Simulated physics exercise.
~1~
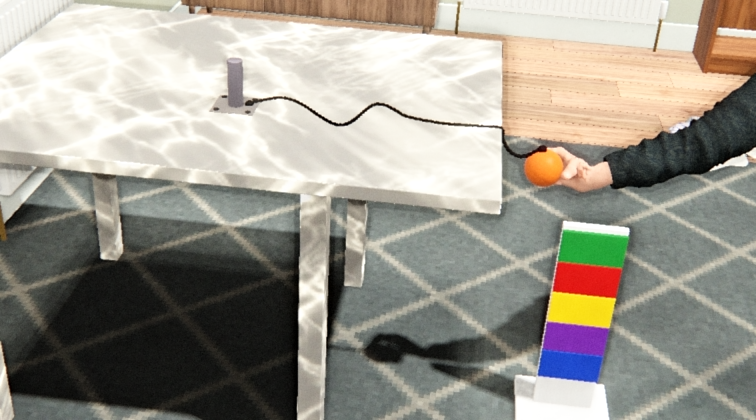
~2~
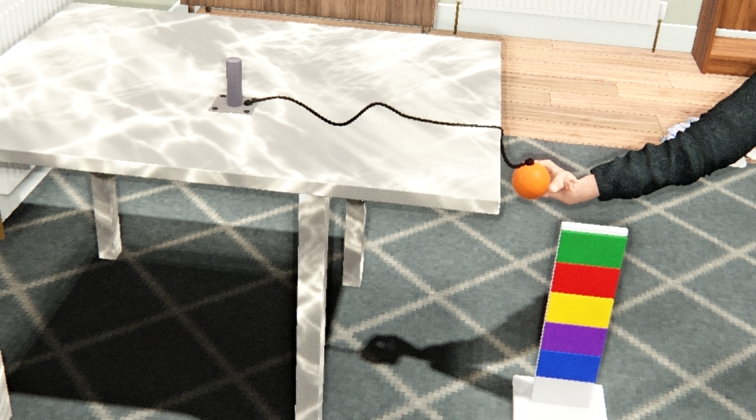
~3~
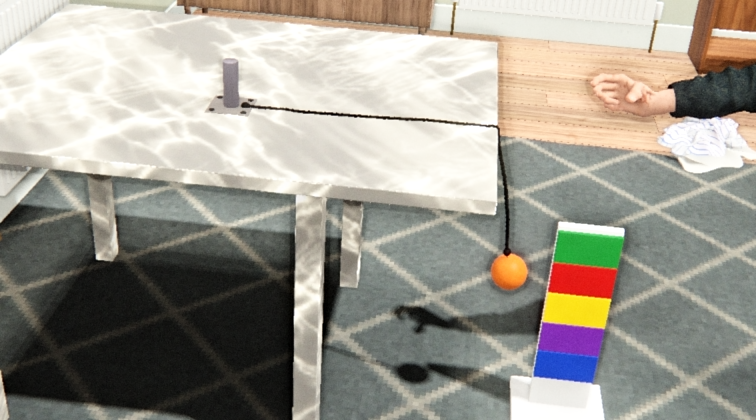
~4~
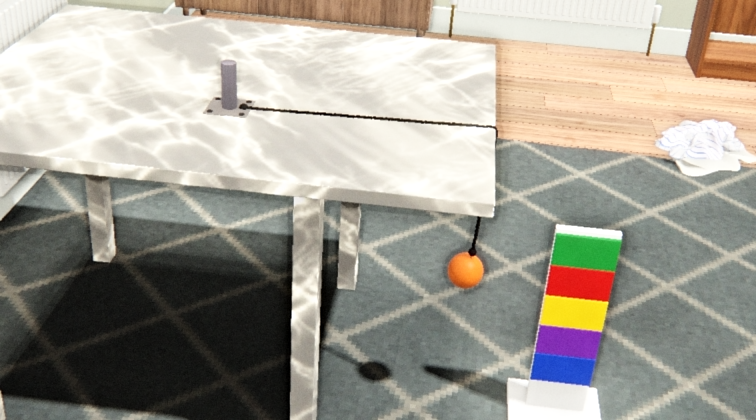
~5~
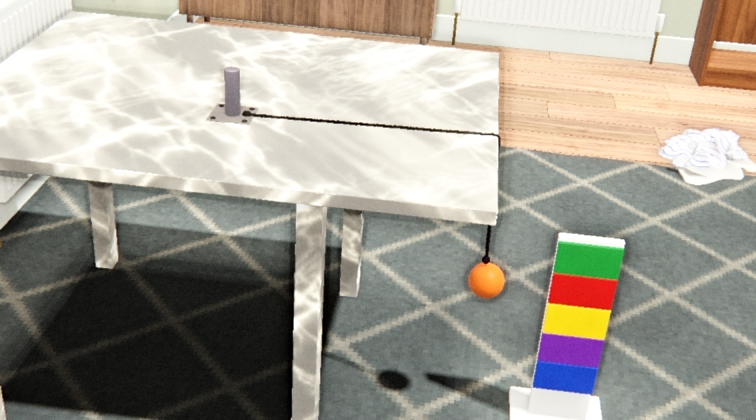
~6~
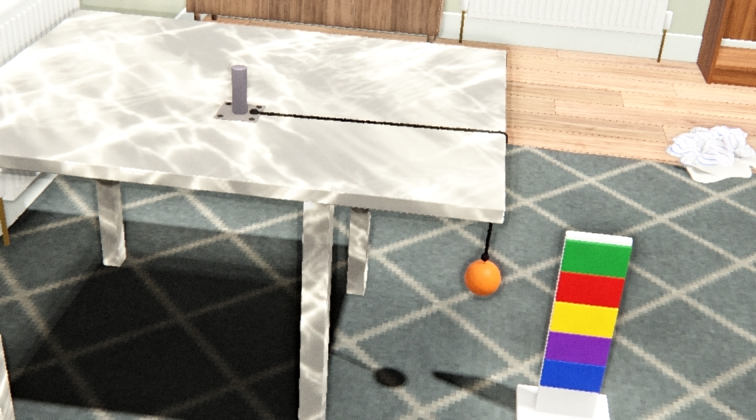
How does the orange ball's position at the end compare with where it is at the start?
At the start the ball is held by a hand out to the right of the table's edge. At the end it hangs lower and further left, on its cord below the tabletop.
